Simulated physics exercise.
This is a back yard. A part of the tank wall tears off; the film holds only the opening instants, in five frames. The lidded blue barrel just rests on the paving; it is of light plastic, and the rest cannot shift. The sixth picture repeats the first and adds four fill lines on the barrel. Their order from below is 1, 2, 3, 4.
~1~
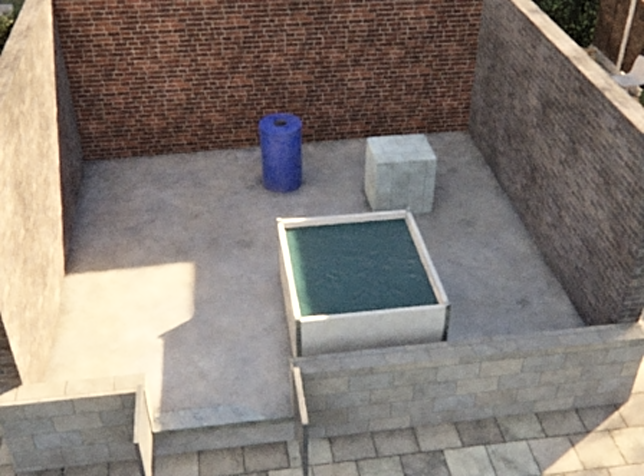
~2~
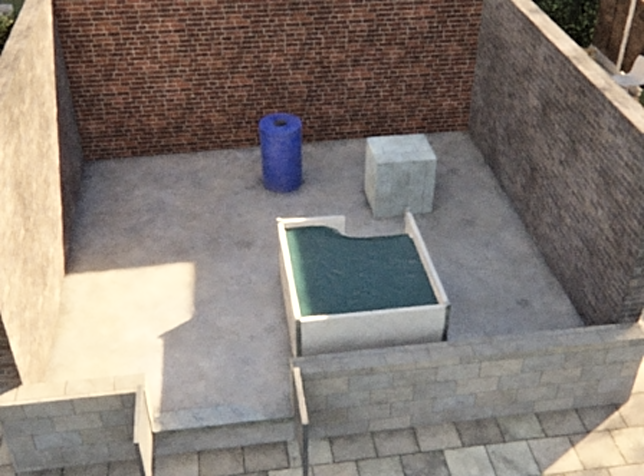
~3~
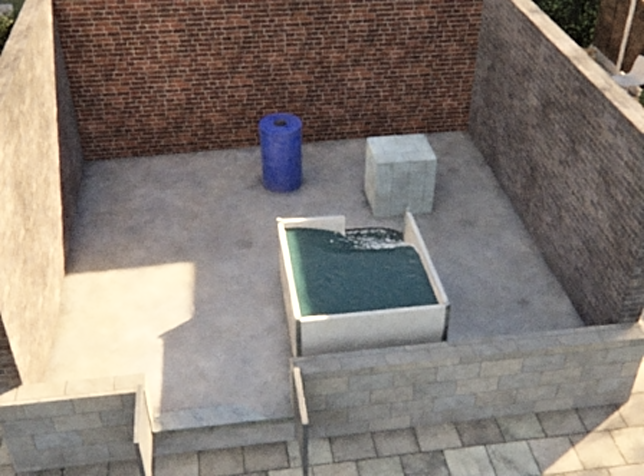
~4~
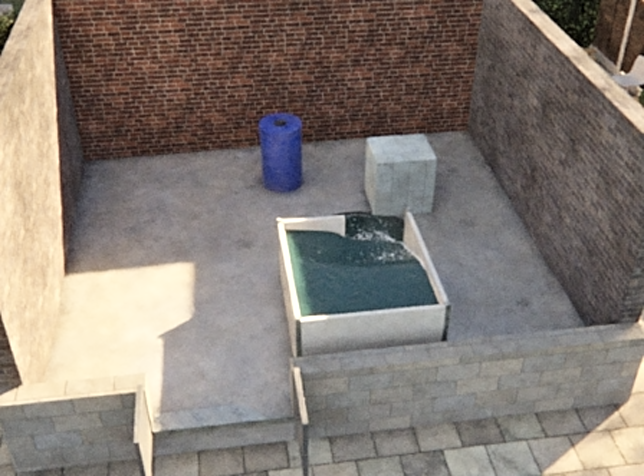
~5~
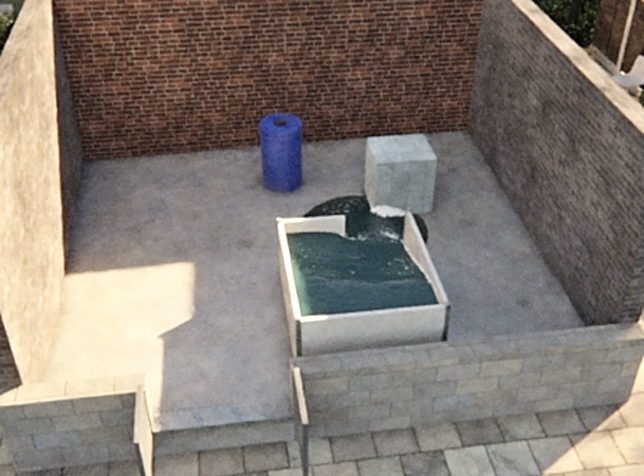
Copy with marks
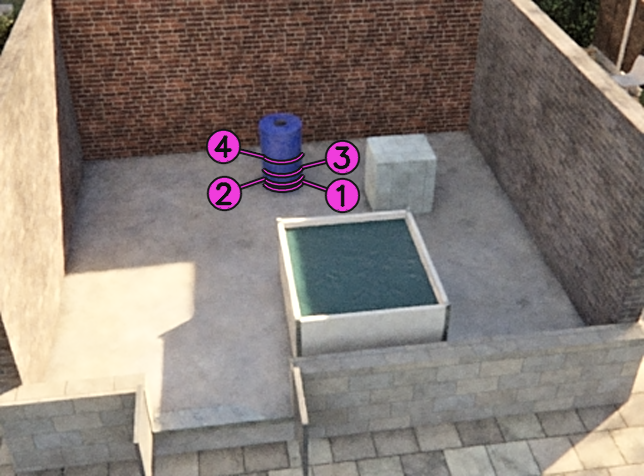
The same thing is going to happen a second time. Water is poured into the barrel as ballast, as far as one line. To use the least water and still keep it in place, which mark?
3 will do.
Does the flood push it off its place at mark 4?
No, not at all.
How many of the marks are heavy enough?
Two of them.
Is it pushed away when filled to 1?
Yes.
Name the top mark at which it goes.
Mark 2.
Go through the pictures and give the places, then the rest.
The first picture shows lid of the blue barrel at (281, 123); tank full, its middle at (358, 266); open gate at (219, 369).
In the second picture, water covers 1 % of the ground, mostly out of sight from here.
In the third picture, water covers 3 % of the ground, mostly out of sight from here.
In the fourth picture, water covers 4 % of the ground, mostly out of sight from here.
The fifth picture shows lid of the blue barrel at (281, 123); 6 % of the ground wet, in view closest to the barrel at (334, 201).
On the marked copy, 1 at (285, 190); 2 at (285, 184); 3 at (284, 175); 4 at (284, 162); from the bottom up 1, 2, 3, 4.
For mark 1, it is pushed about 6 times its own width away.
For mark 2, it is pushed about its own width away.
For mark 3, it does not move.
For mark 4, it does not move.
